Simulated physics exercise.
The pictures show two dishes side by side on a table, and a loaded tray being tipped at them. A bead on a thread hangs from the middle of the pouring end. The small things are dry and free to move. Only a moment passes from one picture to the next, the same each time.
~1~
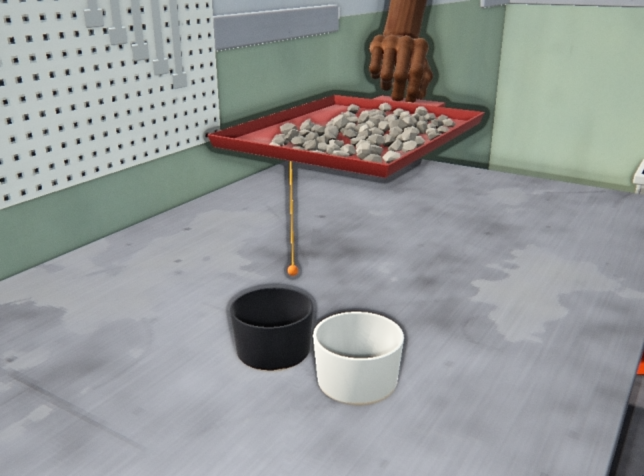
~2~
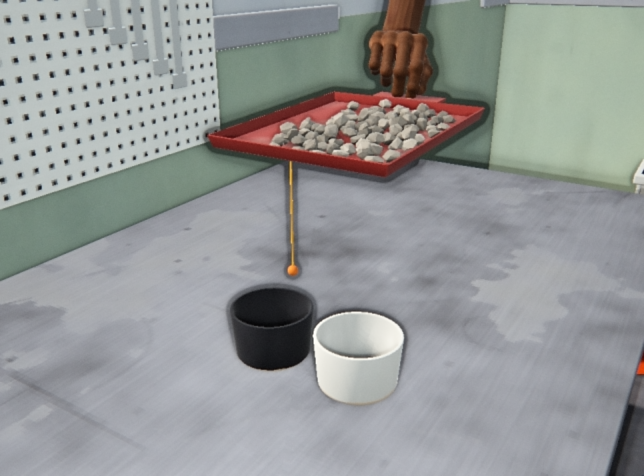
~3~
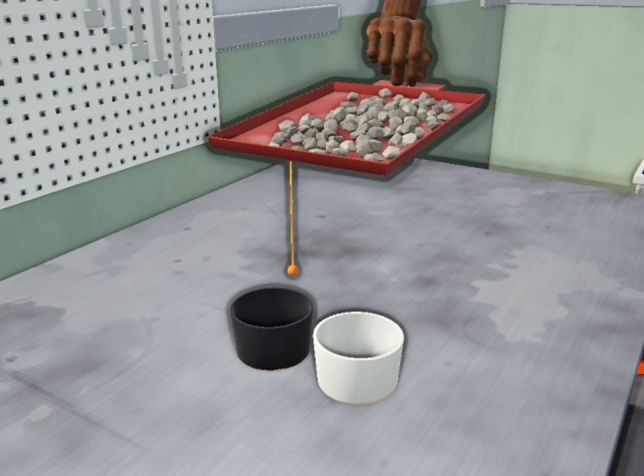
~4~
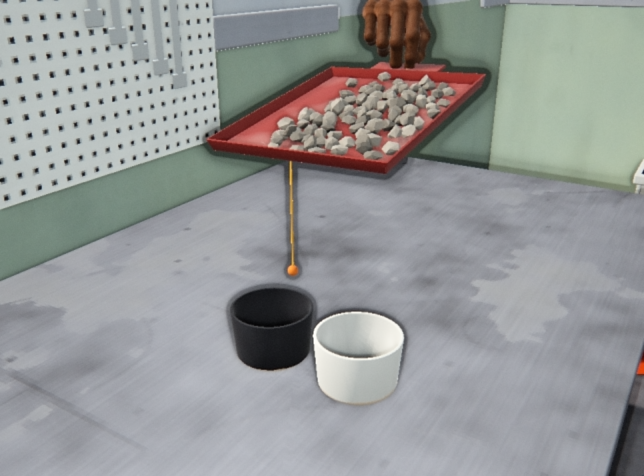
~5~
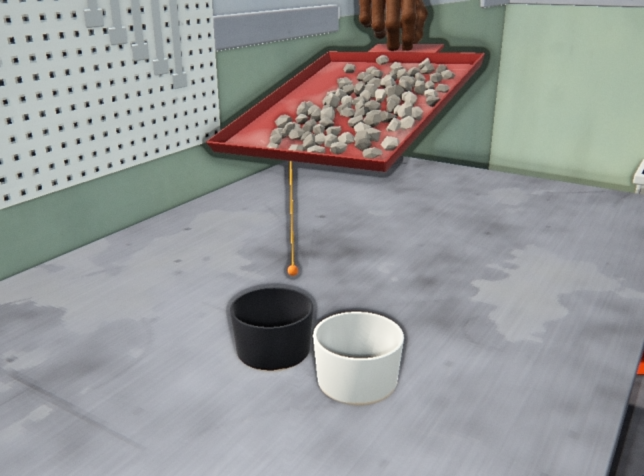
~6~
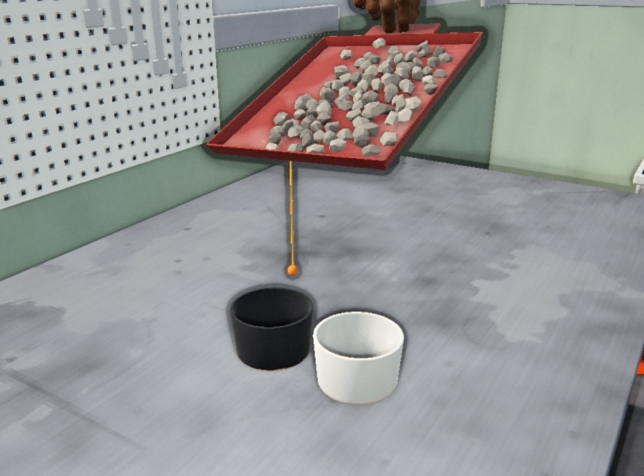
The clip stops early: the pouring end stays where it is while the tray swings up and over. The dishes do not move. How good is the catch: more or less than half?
Caught overall: Less than half.
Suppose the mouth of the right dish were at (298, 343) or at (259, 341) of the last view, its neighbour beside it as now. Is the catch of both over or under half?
In turn: The smaller part; under half.
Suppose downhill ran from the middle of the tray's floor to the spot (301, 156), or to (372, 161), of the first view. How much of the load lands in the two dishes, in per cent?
First some 50, then 20 per cent.
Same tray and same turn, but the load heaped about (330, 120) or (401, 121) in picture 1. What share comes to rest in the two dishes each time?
About 20 and 20 per cent.
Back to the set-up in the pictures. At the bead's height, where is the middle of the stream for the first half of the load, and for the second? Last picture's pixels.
Early half (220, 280), late half (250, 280).
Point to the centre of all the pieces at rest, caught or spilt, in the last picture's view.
Near (225, 335).
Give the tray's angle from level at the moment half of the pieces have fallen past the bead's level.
At about 90°.
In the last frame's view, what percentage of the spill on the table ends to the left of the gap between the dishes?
Some 100 per cent.
Shortly afterwards, tray tipped steeply; the bulk on the tray; a little in the air.
Next, tray tipped past a quarter turn; a little on the tray; near a quarter in the left dish; near half outside both; near a quarter in the air.
Some moments later, tray tipped past a quarter turn; near a third in the left dish; near two thirds outside both.
In the end, tray tipped past a quarter turn; none at all in the right dish; near a third in the left dish; near two thirds outside both.
